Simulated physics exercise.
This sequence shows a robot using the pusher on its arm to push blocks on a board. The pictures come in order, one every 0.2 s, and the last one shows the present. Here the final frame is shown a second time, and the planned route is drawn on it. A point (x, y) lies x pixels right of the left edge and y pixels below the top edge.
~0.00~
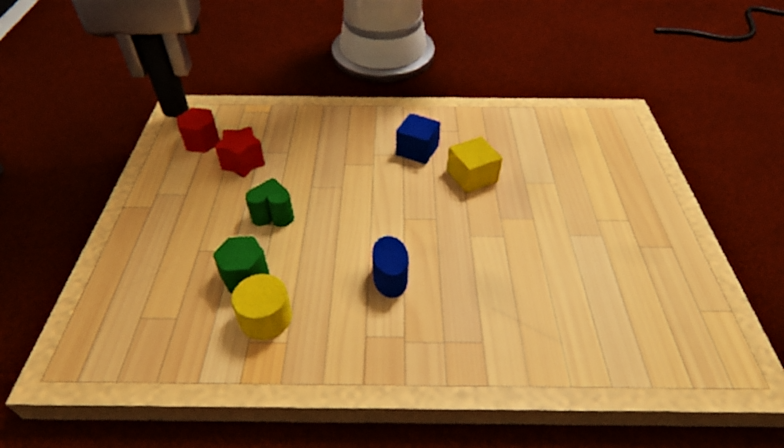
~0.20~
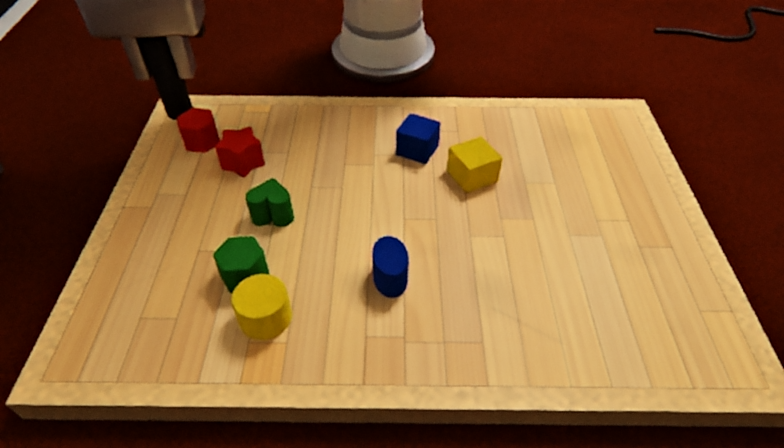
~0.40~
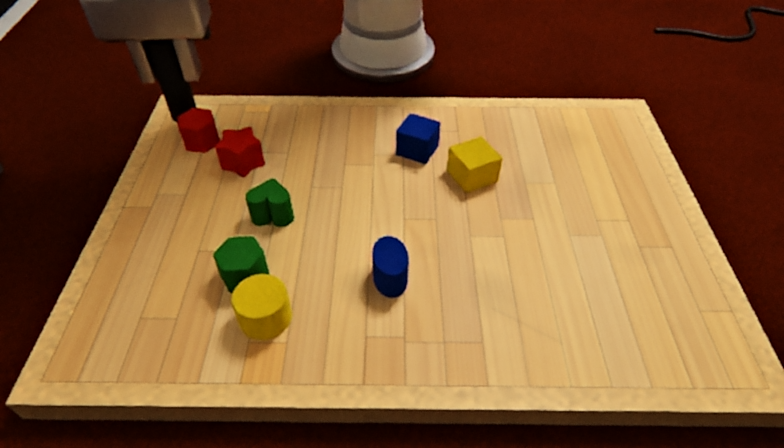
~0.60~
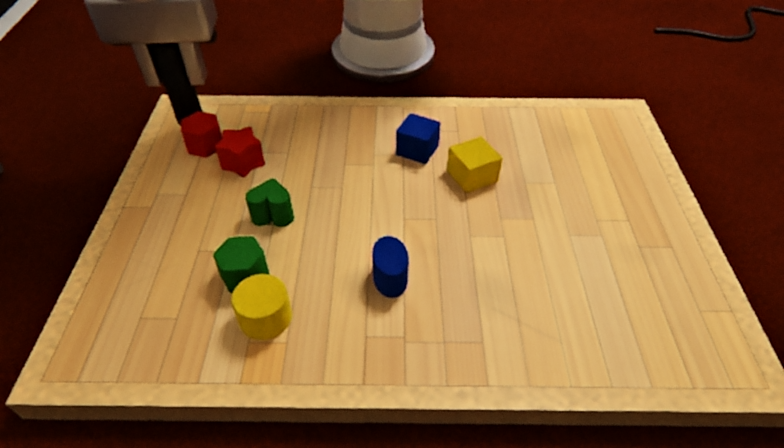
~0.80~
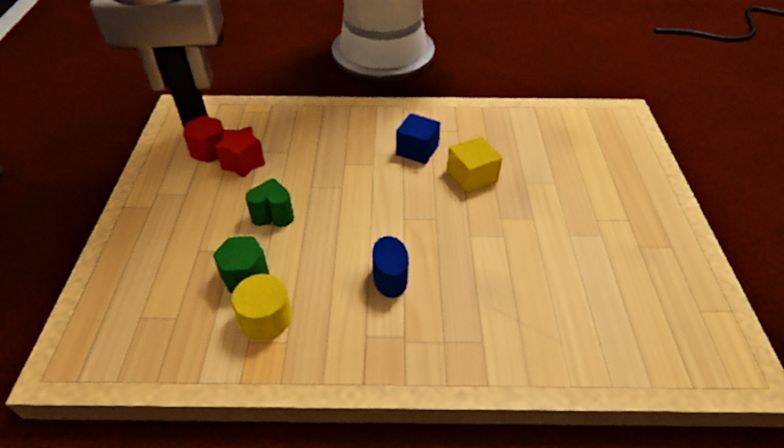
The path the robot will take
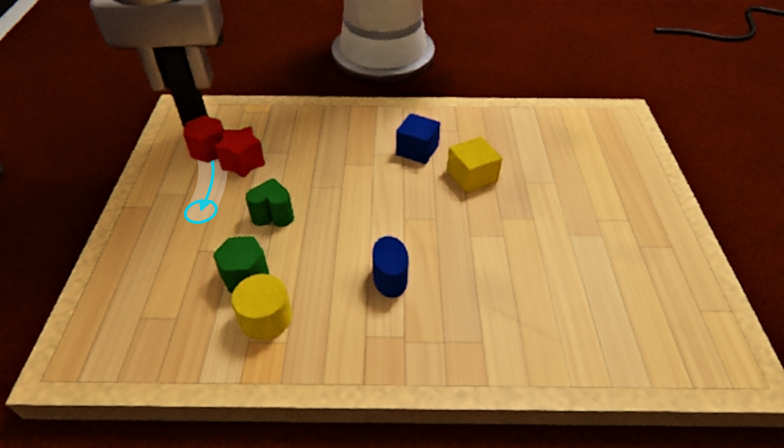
At first, a robot arm's dark pusher rests near the red hexagon at the upper left of a wooden board scattered with red, green, blue and yellow blocks. The pusher edges right and slightly downward, then nudges the red hexagon a short way toward the red star, while the other blocks stay still.
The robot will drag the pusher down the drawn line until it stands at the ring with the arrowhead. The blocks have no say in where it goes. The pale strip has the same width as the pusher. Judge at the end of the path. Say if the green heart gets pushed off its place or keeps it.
The green heart keeps its place.
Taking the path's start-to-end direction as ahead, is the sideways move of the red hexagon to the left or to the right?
It's set to shift left.
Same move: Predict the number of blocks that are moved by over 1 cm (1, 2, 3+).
The push moves two blocks more than 1 cm.
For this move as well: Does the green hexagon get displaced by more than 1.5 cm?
Answer: No.
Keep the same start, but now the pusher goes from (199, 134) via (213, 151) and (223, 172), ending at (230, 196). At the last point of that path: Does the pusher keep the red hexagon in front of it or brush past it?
The red hexagon won't leave the front of the pusher.
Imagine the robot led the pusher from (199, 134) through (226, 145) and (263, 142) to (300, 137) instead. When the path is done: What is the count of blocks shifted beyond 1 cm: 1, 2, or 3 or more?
Most likely two.
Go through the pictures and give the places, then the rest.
Pusher tip at (176, 110); block tops, red hexagon at (195, 118); red star block at (237, 139); green hexagon at (238, 252); green heart at (268, 192), in the first picture.
Pusher at (180, 113); blocks unchanged, in the second picture.
Pusher at (185, 116); blocks unchanged, in the third picture.
Pusher at (190, 119); red hexagon at (198, 122), in the fourth picture.
Pusher at (196, 123); red hexagon at (202, 126); red star block at (237, 139); green hexagon at (238, 252); green heart at (268, 192), in the fifth picture.
Path on the board, from (199, 134) through (211, 155) and (212, 181) to (201, 211).
On the path given first. One third of the way, pusher at (208, 145); red hexagon at (217, 149); red star block at (255, 147), turned 15° anticlockwise.
Two thirds of the way, pusher at (208, 171); red hexagon at (230, 172), turned 40° anticlockwise; red star block at (264, 151), turned 40° anticlockwise.
At the end, pusher at (197, 200); red hexagon at (233, 182), turned 85° anticlockwise; red star block at (264, 151), turned 40° anticlockwise; green hexagon in place; green heart in place.
